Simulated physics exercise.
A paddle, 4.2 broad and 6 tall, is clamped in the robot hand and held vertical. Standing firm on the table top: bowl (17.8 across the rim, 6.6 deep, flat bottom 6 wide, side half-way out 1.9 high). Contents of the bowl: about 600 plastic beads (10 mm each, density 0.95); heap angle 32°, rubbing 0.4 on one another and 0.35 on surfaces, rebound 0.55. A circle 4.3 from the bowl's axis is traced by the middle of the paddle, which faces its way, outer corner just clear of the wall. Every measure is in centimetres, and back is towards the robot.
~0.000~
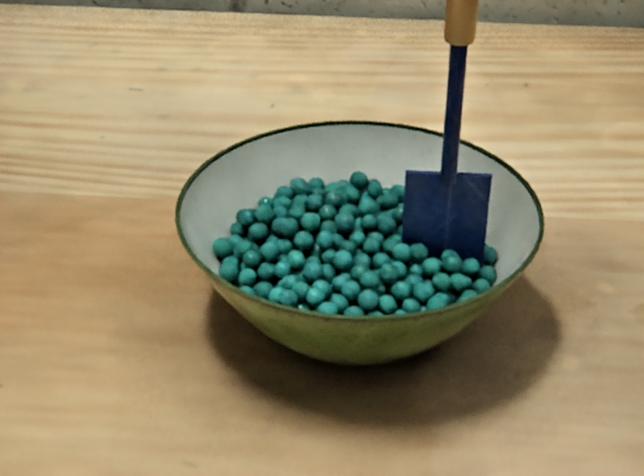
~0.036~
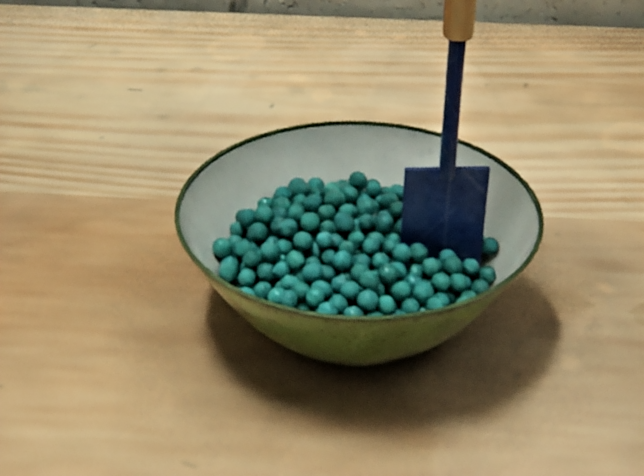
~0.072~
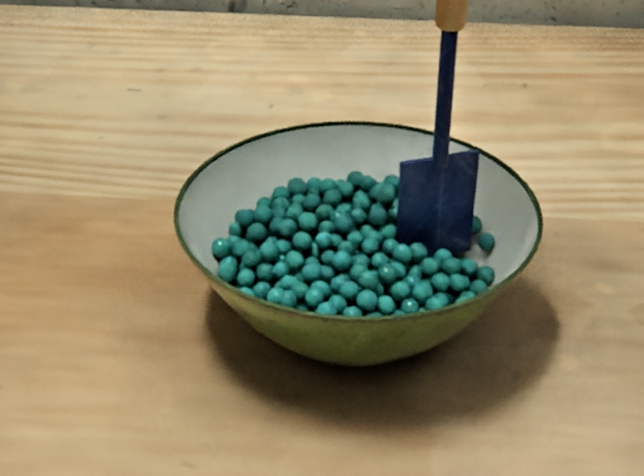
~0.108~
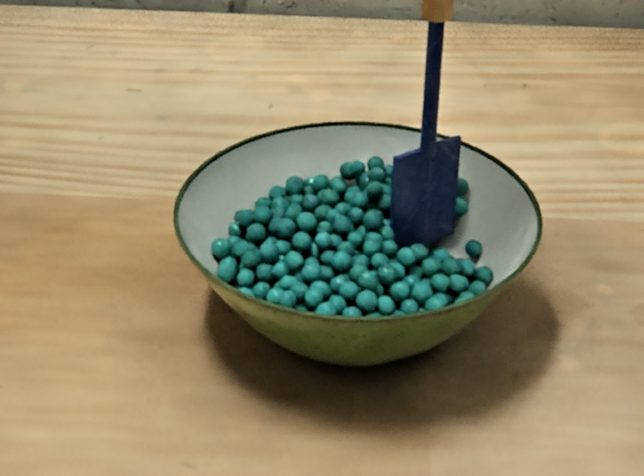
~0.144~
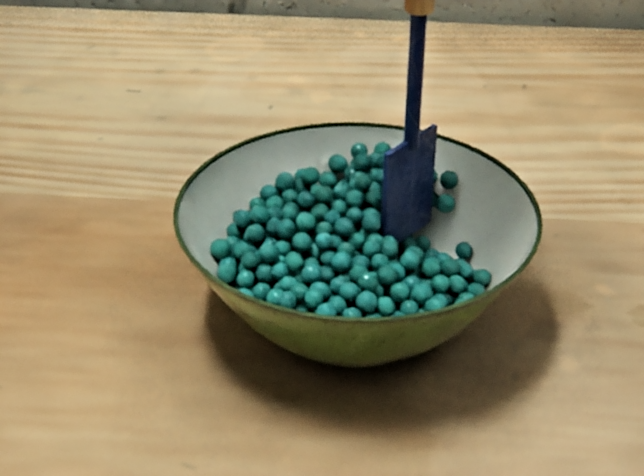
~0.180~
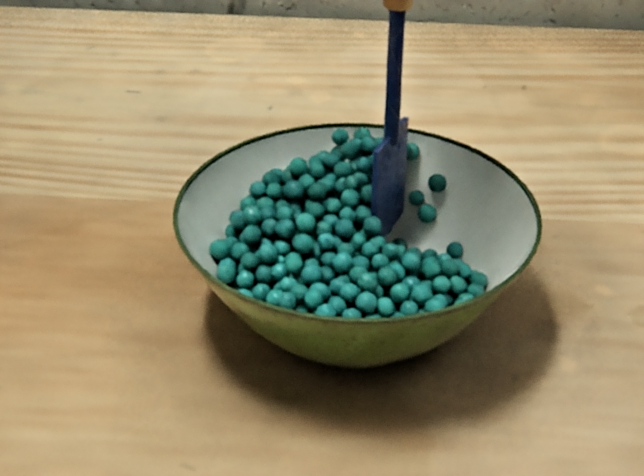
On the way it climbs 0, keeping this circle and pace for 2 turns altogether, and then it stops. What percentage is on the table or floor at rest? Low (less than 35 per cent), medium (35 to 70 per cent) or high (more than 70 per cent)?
The share is low, less than 35 per cent.
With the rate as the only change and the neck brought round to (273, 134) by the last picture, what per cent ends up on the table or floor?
Something like 55 percent, roughly.
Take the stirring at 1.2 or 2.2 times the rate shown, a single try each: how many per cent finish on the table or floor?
Roughly 25 and 50 per cent.
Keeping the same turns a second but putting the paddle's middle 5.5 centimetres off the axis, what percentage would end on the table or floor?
Around 10 in a hundred.
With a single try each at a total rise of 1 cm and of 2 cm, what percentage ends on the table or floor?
Close to 15 and 10 percent, in that order.
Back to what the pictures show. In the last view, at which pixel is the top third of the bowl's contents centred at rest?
I'd put it at about (426, 221).
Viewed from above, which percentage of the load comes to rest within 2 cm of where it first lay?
Result: Close to 15 per cent of the load.
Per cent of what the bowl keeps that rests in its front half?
About 35 %.
After 0.77 s, 326° round, highest piece 9 above the table; 541 in the bowl, 44 on the table or floor, 13 in flight or on the tool.
After 1.37 s, 223° round, highest piece 9 above the table; 500 in the bowl, 92 on the table or floor, 6 in flight or on the tool.
After 1.87 s, 0° round, highest piece 7 above the table; 475 in the bowl, 123 on the table or floor.
After 2.57 s, 0° round, highest piece 7 above the table; 475 in the bowl, 123 on the table or floor.
In the end, 475 in the bowl, 123 on the table or floor. That is 21 % on the table or floor.
